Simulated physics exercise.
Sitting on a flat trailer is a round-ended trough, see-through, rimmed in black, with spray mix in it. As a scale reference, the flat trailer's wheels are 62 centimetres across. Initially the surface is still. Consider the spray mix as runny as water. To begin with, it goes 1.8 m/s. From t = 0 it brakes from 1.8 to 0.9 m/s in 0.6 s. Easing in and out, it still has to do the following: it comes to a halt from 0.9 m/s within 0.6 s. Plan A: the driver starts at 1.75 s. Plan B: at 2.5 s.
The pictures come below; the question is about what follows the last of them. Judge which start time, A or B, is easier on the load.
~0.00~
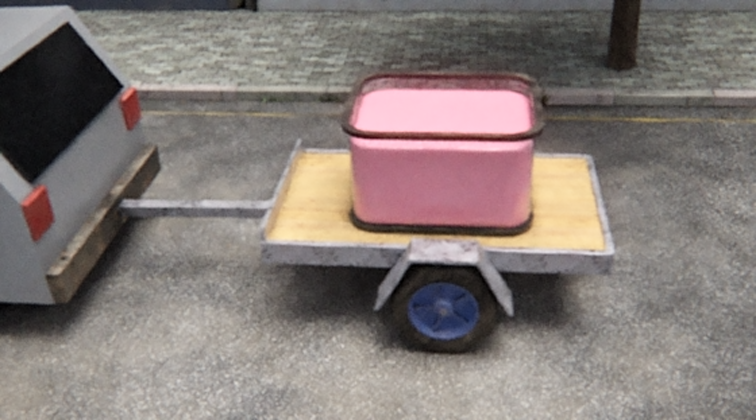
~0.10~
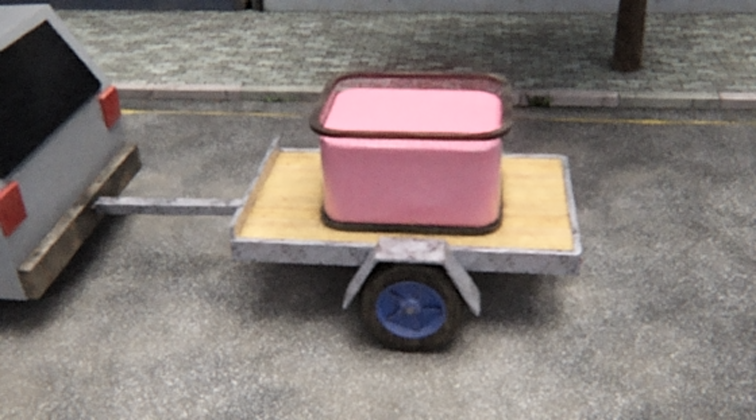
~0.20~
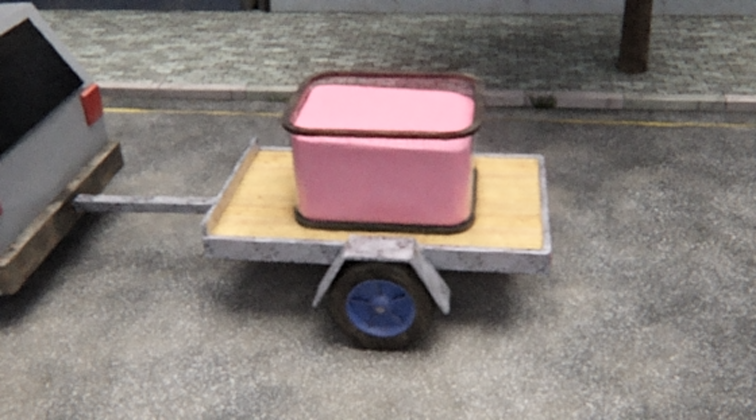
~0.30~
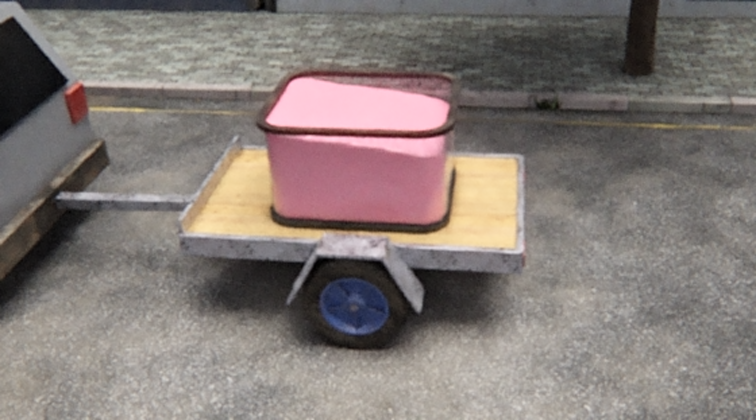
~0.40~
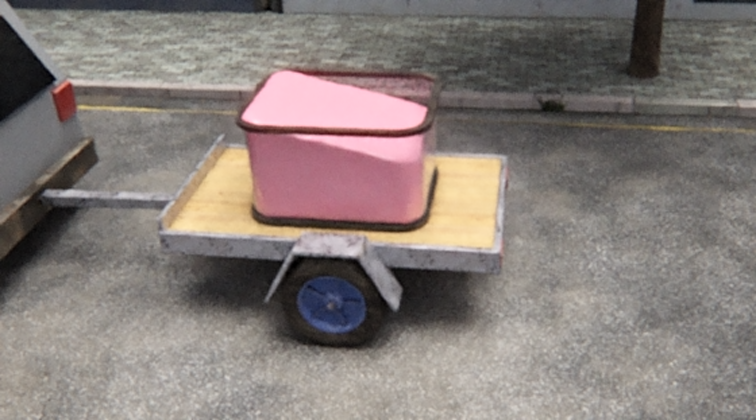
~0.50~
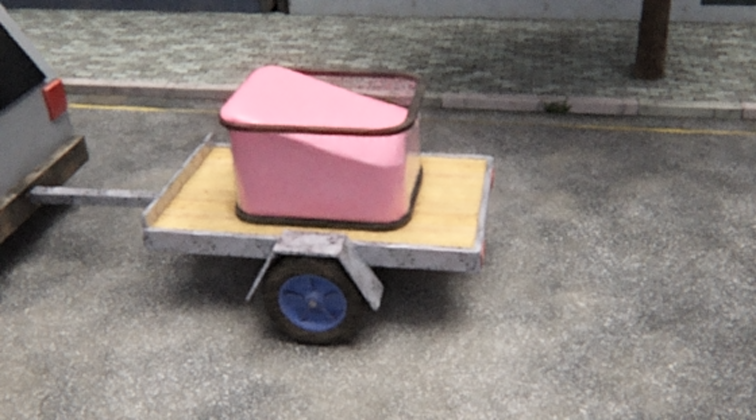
A.
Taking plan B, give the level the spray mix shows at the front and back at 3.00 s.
About 76 cm in front; about 30 cm behind.
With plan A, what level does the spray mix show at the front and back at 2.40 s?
Front reads 50 centimetres, back reads 48 centimetres.
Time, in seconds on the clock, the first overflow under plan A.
0.8 s.
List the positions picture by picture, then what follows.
The first picture shows level at the front (363, 137); level at the back (521, 140); still flat; the front is on the left, levels are read along the near wall; a wheel hub at (443, 316).
The second picture shows level at the front (332, 136); level at the back (489, 139); still flat.
The third picture shows level at the front (303, 133); level at the back (459, 140); still flat.
The fourth picture shows level at the front (277, 122); level at the back (432, 150); rising 9° towards the front.
The fifth picture shows level at the front (256, 113); level at the back (411, 154); rising 14° towards the front.
The sixth picture shows level at the front (239, 108); level at the back (393, 156); rising 17° towards the front; a wheel hub at (311, 307).
For plan A, By 2.40 s front 51 cm, middle 50 cm, back 48 cm above the floor; the loss stands at 3 per cent, over the front.
For plan A, By 5.34 s the loss stands at 3 per cent, over the front, 14 of 459 litres.
For plan B, By 3.00 s front 77 cm, middle 45 cm, back 30 cm above the floor; the loss stands at 3 per cent, over the front.
For plan B, By 6.09 s the loss stands at 11 per cent, over the front, 51 of 459 litres.
